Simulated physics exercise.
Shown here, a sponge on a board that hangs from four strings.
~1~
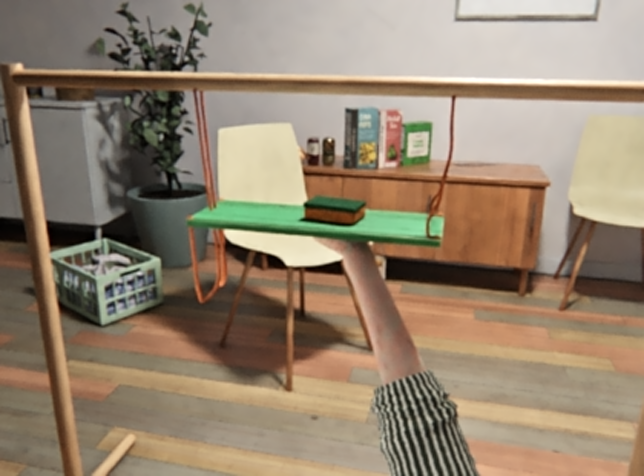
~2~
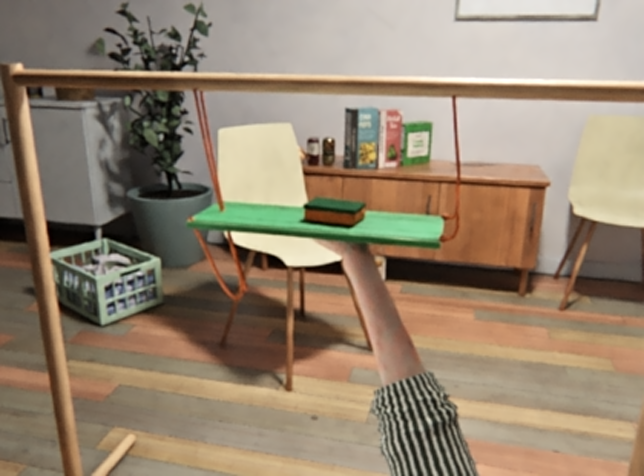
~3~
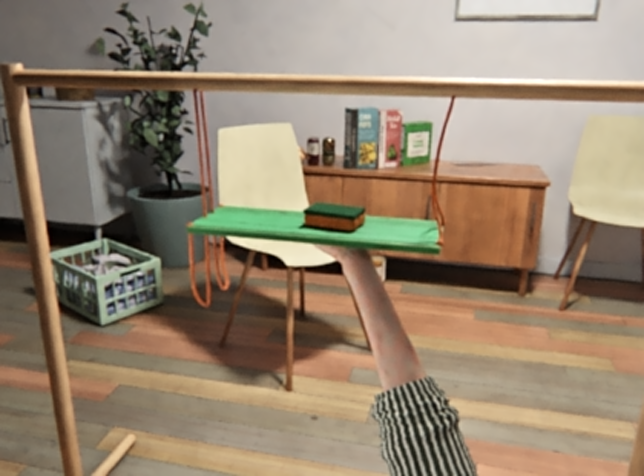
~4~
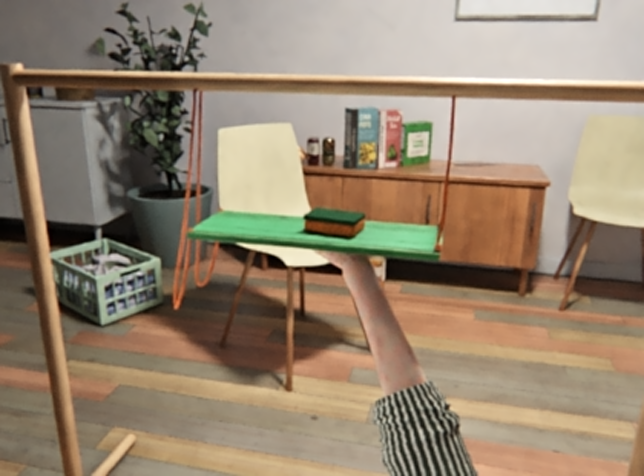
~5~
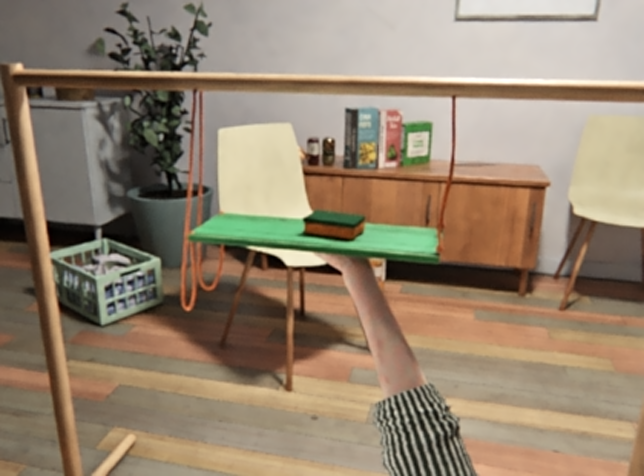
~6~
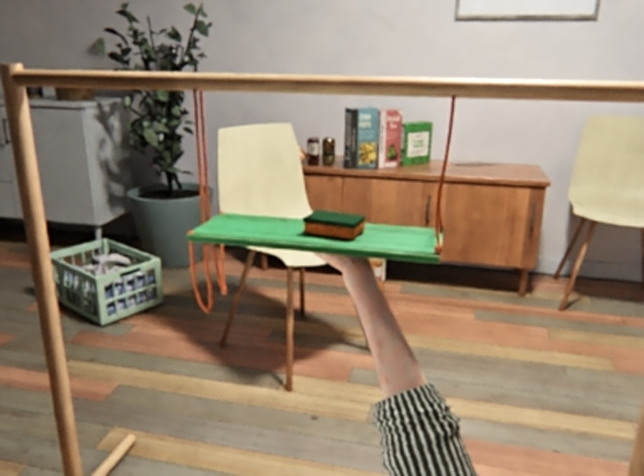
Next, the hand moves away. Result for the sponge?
Chances are it departs leftward from its perch.
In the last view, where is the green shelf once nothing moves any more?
Position at rest: About (346, 317).
Then, 0.60 s later than the last view, board tipped 42° down to the left; sponge falling near (136, 329).
Then, 1.22 s later than the last view, board tipped 51° down to the left; sponge on the floor.
Finally, board tipped 48° down to the left; sponge on the floor. The sponge slides off to the left.
